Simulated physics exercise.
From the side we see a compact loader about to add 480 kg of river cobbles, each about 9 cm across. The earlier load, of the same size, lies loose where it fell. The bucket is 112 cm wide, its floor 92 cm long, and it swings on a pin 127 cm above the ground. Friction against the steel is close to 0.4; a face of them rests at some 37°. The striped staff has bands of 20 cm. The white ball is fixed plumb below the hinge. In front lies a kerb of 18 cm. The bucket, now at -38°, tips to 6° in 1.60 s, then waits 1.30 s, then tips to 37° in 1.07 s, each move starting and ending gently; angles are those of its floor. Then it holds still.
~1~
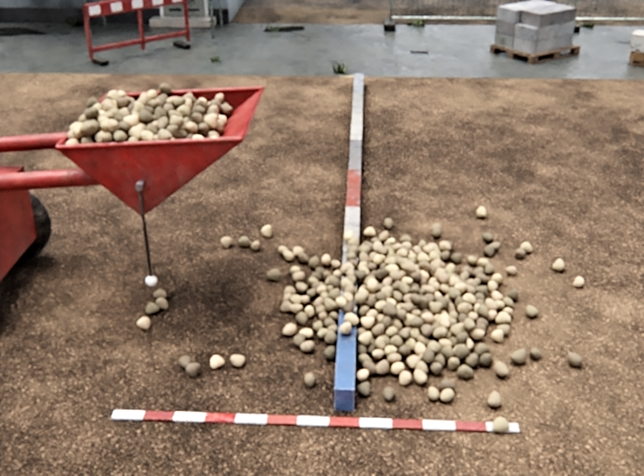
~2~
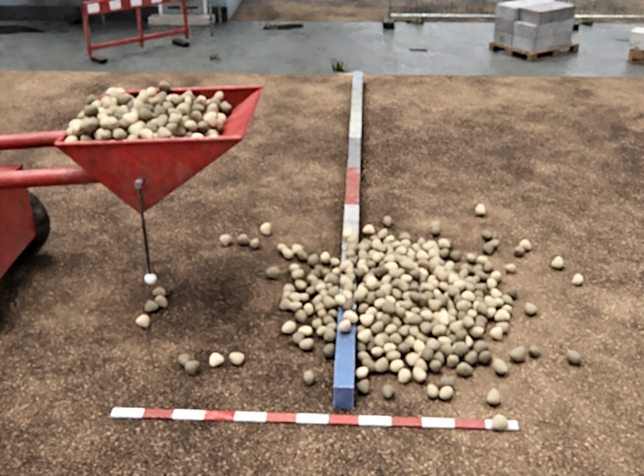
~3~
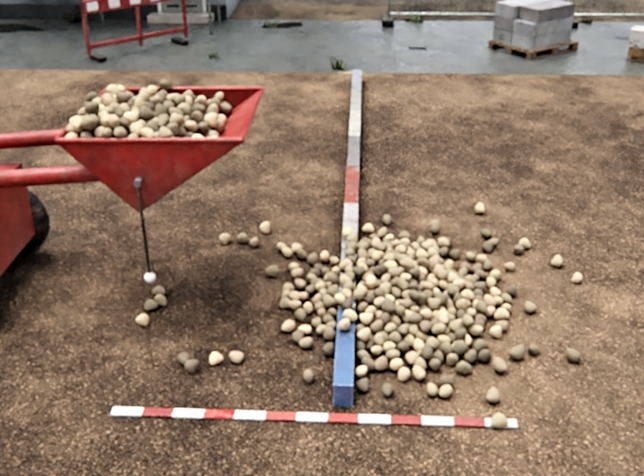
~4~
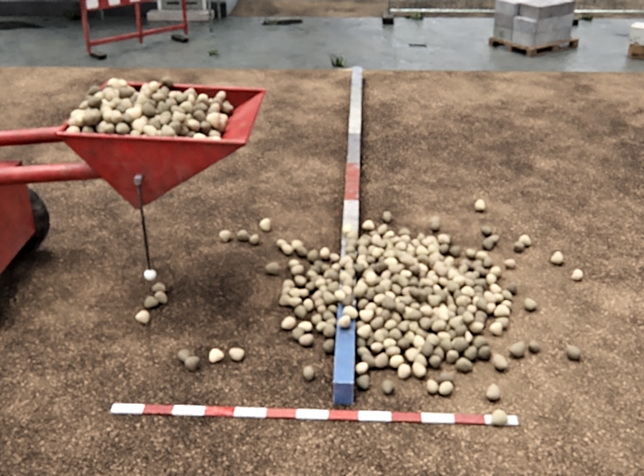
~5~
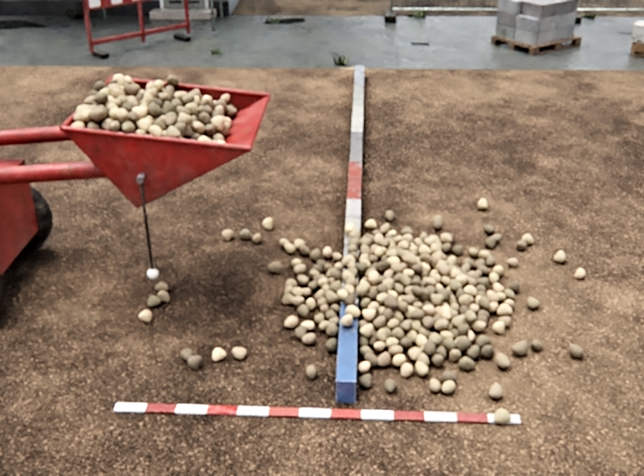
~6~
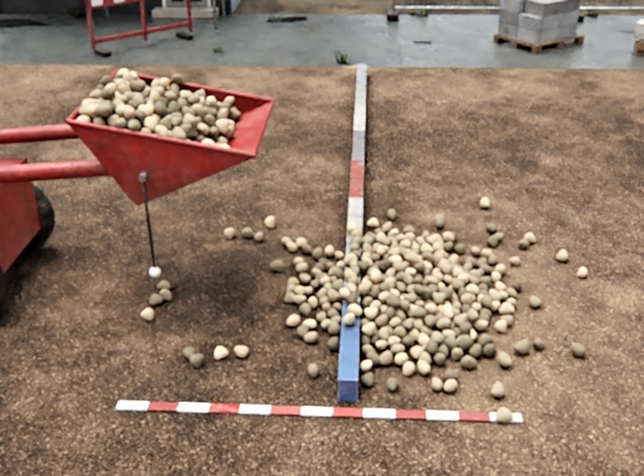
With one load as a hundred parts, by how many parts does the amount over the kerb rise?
Roughly 0 per cent of a load more.
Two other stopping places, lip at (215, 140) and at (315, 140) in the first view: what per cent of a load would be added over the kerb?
About 0 and 30 per cent.
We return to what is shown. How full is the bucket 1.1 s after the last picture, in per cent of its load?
It holds some 100 per cent.
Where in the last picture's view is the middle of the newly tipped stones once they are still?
Around (291, 280).
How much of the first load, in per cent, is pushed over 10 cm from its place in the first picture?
About 5 per cent.
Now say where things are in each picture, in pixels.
In the first picture, the bucket is at -38°, its lip at (242, 139); the top of the load is at (158, 103). The earlier load is highest near (361, 272), 23 cm above ground level, 18 % on this side of the kerb, 83 % over the kerb.
The second picture shows lip at (242, 138), floor tilted -37°, highest stones at (157, 101).
In the third picture, the bucket is at -35°, its lip at (243, 140); the top of the load is at (143, 98).
In the fourth picture, the bucket is at -32°, its lip at (245, 143); the top of the load is at (133, 96).
In the fifth picture, the bucket is at -28°, its lip at (250, 149); the top of the load is at (118, 90).
In the sixth picture, the bucket is at -24°, its lip at (255, 156); the top of the load is at (118, 83).
Then, 0.6 s after the last picture the floor is at -1°; in per cent of one load, 100 in the bucket, 18 on this side of the kerb, 83 over the kerb; the foremost stones are at (581, 295).
Then, 1.1 s after the last picture the floor is at 6°; in per cent of one load, 99 in the bucket, 19 on this side of the kerb, 83 over the kerb; the foremost stones are at (581, 295).
Then, 3.8 s after the last picture the floor is at 37°; in per cent of one load, 2 in the bucket, 116 on this side of the kerb, 83 over the kerb; the foremost stones are at (581, 295).
Then, 6.6 s after the last picture the floor is at 37°; in per cent of one load, 0 in the bucket, 118 on this side of the kerb, 84 over the kerb; the foremost stones are at (581, 295). Net gain over the kerb, 0.
